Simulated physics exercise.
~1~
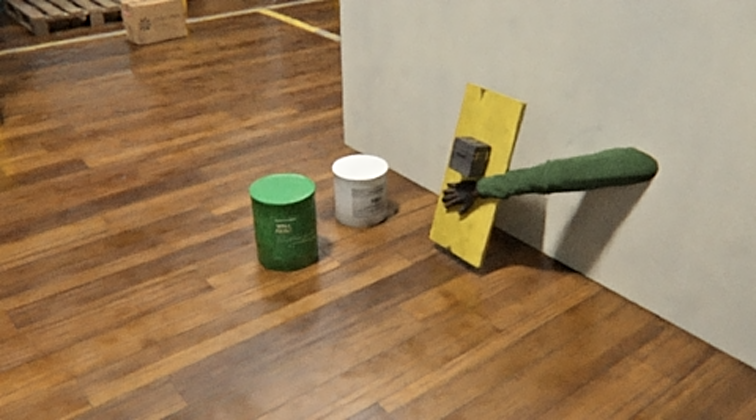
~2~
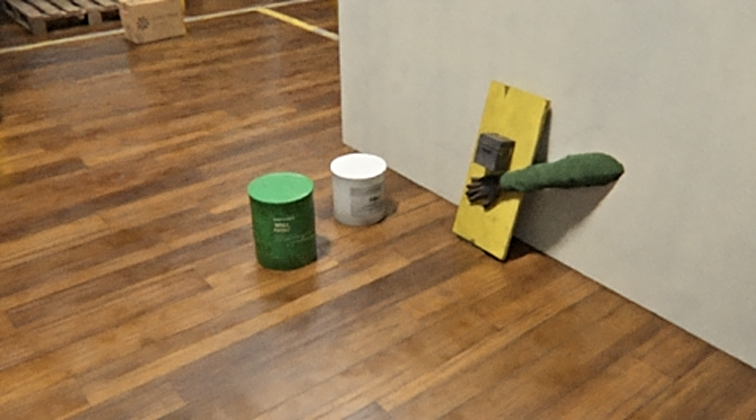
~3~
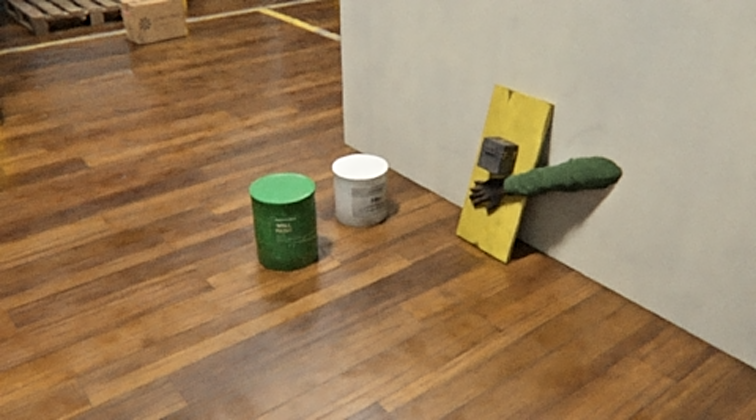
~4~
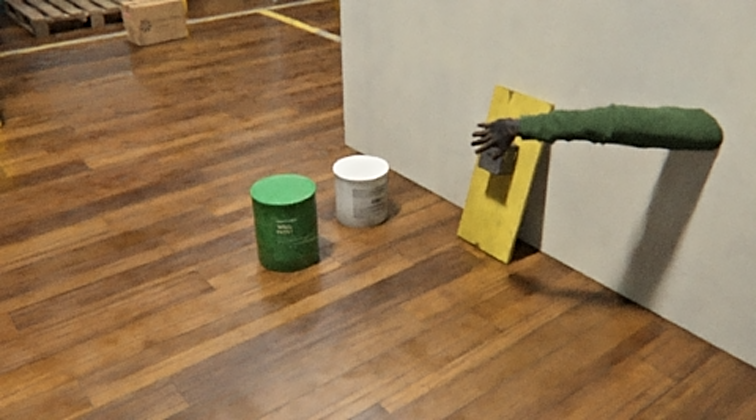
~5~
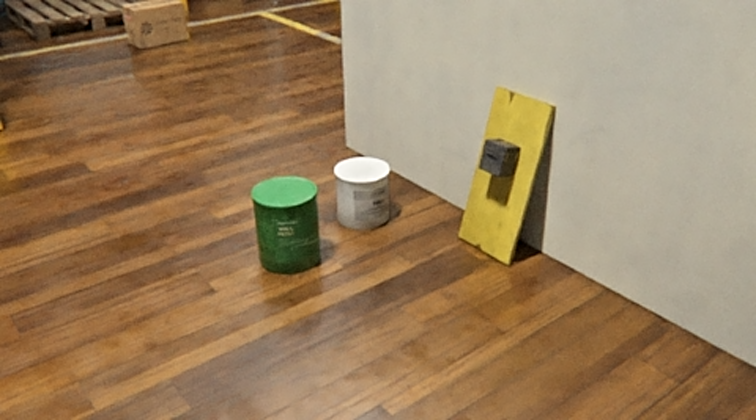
A green-sleeved arm shifted a yellow board a little to the right and leaned it against a pale wall, then let go and drew away, leaving the board propped there with a dark block on its face, near the green and white pails.
